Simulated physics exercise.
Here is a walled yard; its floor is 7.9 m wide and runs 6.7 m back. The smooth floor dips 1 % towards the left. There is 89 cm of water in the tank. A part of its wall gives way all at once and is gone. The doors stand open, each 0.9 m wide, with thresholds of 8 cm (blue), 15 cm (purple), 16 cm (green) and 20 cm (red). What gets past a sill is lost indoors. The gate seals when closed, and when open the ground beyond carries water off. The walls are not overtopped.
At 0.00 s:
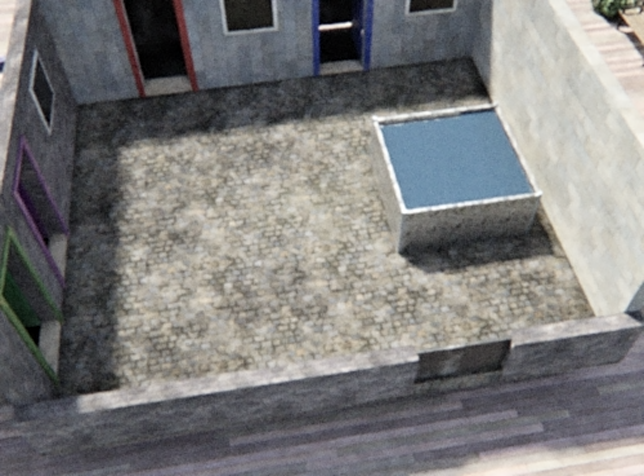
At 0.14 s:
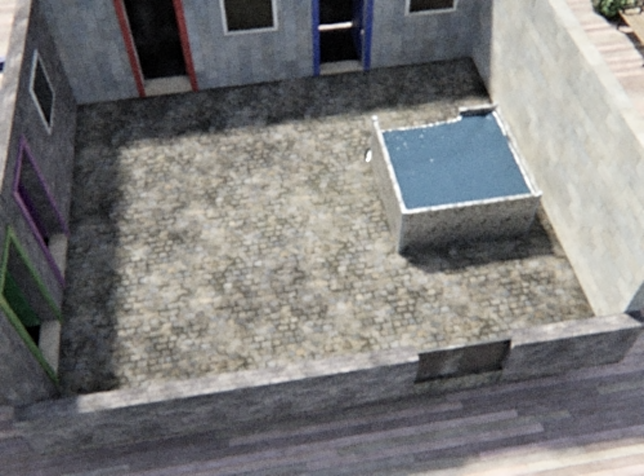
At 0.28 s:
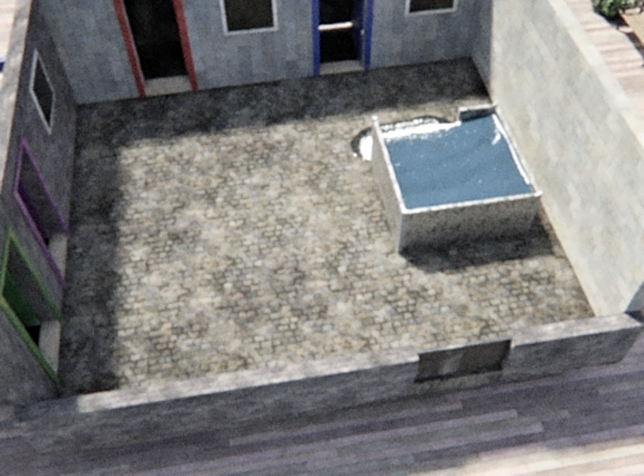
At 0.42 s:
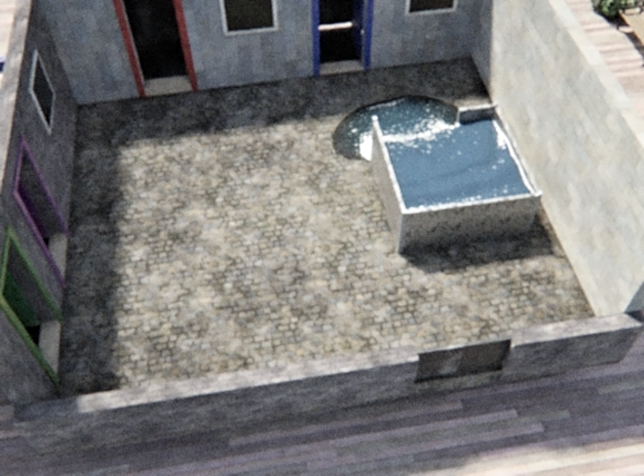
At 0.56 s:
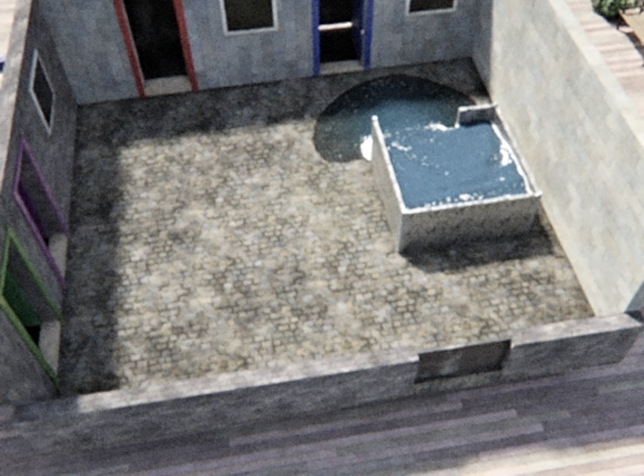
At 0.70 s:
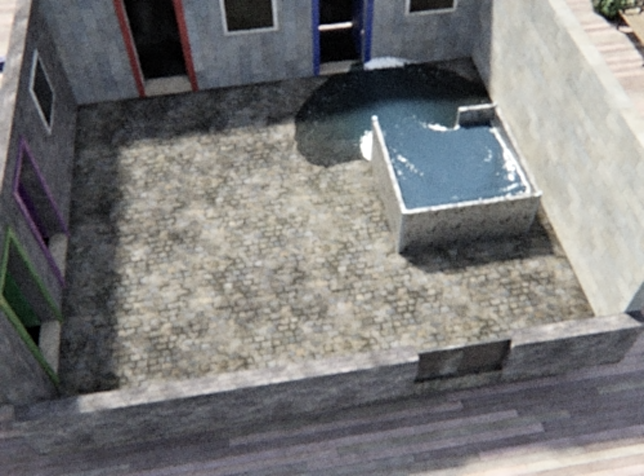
Water burst out through the far side of a raised tank in a walled stone yard, then spread in a dark, rounded pool across the paving towards the back wall, near the blue-framed doorway.
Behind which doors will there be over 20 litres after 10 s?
The water let in: At the blue door it passes the limit; at the purple door it stays under the limit; at the green door it stays under the limit; at the red door it keeps below the limit.
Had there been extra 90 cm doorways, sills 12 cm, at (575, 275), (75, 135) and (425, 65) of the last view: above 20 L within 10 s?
In that order: Not over, above, past it.
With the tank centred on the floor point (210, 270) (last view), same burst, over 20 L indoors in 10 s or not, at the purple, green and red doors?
Then: Purple not over, green under, red over.
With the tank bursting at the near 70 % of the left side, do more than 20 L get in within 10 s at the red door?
Then: Red below.
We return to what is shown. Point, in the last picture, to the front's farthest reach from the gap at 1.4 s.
At about (236, 90).
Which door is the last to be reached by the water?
Last comes the green one.
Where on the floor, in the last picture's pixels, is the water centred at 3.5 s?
Around (364, 139).
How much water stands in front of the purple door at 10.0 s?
Roughly 7.5 cm deep.
After 1.4 s water covers 20 % of the floor and is deepest (49 cm) near (380, 73); blue door 33 cm at the sill, 135 L in, purple door not reached, green door not reached, red door not reached.
After 2.2 s water covers 25 % of the floor and is deepest (44 cm) near (467, 62); blue door 36 cm at the sill, 347 L in, purple door not reached, green door not reached, red door 10 cm at the sill, 0 L in.
After 3.5 s water covers 35 % of the floor and is deepest (29 cm) near (87, 115); blue door 23 cm at the sill, 529 L in, purple door not reached, green door not reached, red door 8 cm at the sill, 0 L in.
After 6.0 s water covers 65 % of the floor and is deepest (24 cm) near (77, 122); blue door 17 cm at the sill, 686 L in, purple door 9 cm at the sill, 0 L in, green door 4 cm at the sill, 0 L in, red door 6 cm at the sill, 0 L in.
After 10.0 s water covers 85 % of the floor and is deepest (15 cm) near (55, 414); blue door 8 cm at the sill, 740 L in, purple door 7 cm at the sill, 0 L in, green door 11 cm at the sill, 0 L in, red door 6 cm at the sill, 0 L in.
